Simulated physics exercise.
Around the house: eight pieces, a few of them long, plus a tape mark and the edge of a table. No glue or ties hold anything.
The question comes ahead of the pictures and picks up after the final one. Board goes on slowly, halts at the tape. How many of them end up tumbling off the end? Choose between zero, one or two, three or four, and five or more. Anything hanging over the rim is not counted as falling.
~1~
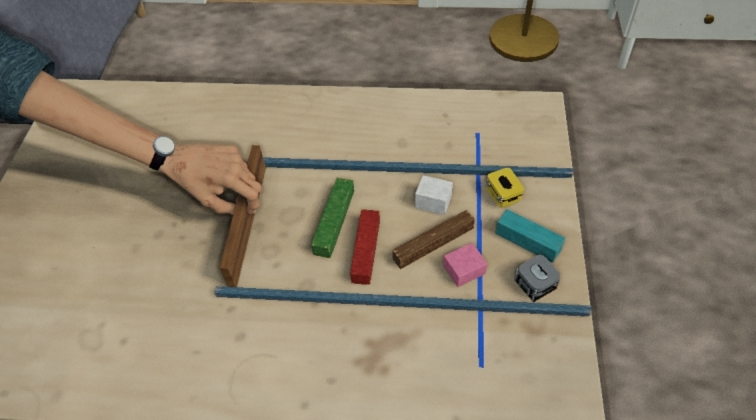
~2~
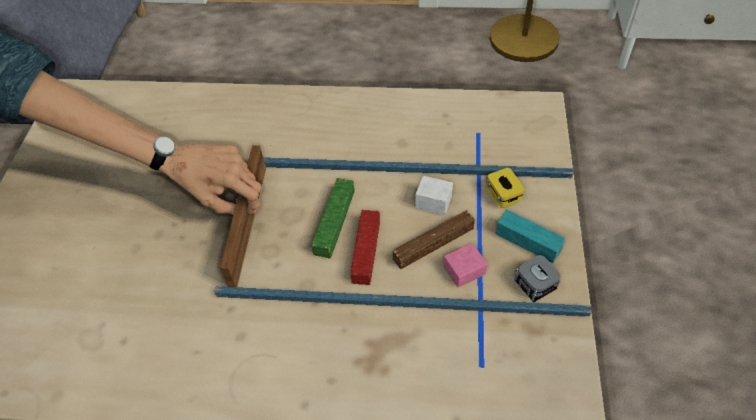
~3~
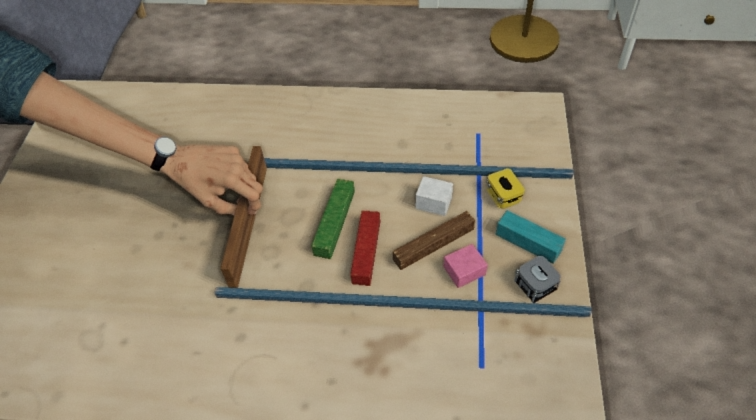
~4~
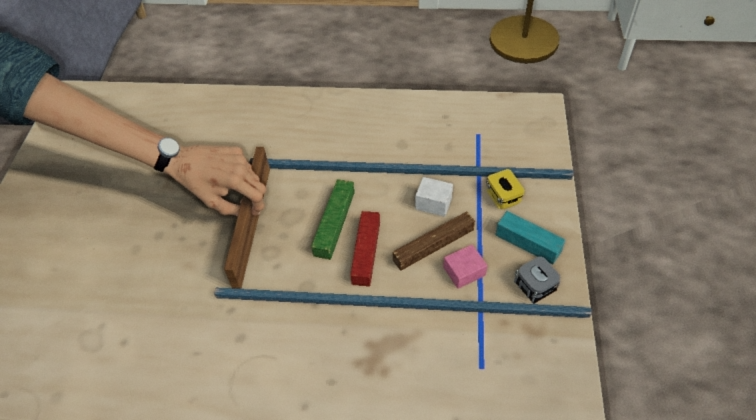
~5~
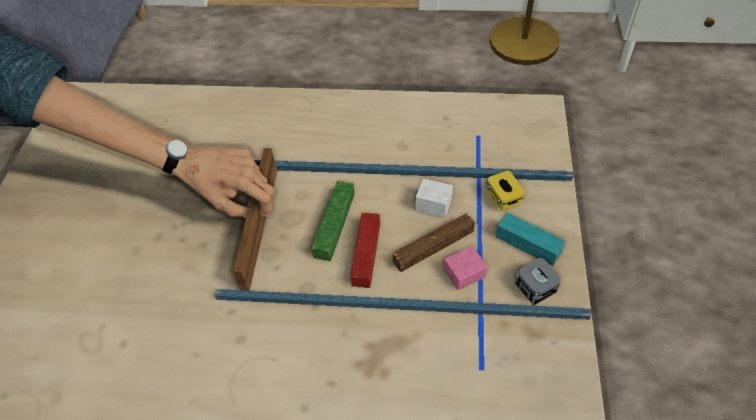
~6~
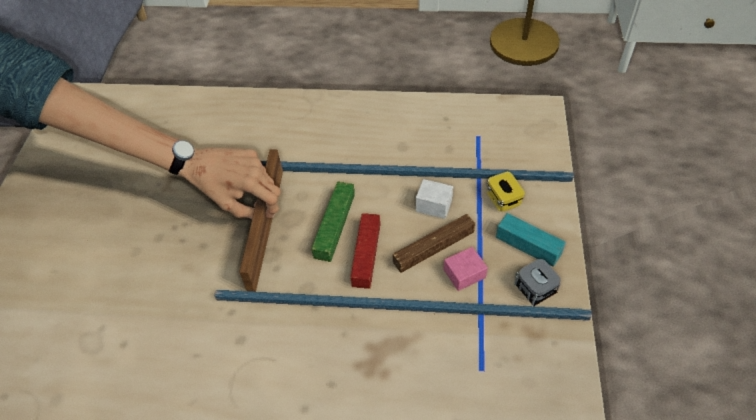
The count is zero.
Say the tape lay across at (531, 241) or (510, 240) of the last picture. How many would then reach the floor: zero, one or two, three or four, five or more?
First tape: Three to four; second tape: Just one or two.
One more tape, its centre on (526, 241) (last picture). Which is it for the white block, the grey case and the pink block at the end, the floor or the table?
The white block stays put; the grey case topples off; and the pink block stays put.
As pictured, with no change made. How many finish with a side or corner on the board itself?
At rest, 1 are in contact.
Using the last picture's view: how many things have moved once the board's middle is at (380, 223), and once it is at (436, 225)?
Well, it's 3 at the first one and 8 at the second.
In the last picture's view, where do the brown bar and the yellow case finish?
The brown bar at (534, 236), the yellow case at (544, 189).
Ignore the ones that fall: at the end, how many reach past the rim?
Things overhanging at the end: 2.
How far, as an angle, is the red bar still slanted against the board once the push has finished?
I'd put it at about 10°.
Soon after, none off yet; grey case at rest near (538, 282); turquoise bar at rest near (530, 239); yellow case at rest near (505, 193).
Then, none off yet; grey case at rest near (538, 282); turquoise bar at rest near (530, 239); yellow case moving near (507, 190).
At rest, the number that fall off is zero.
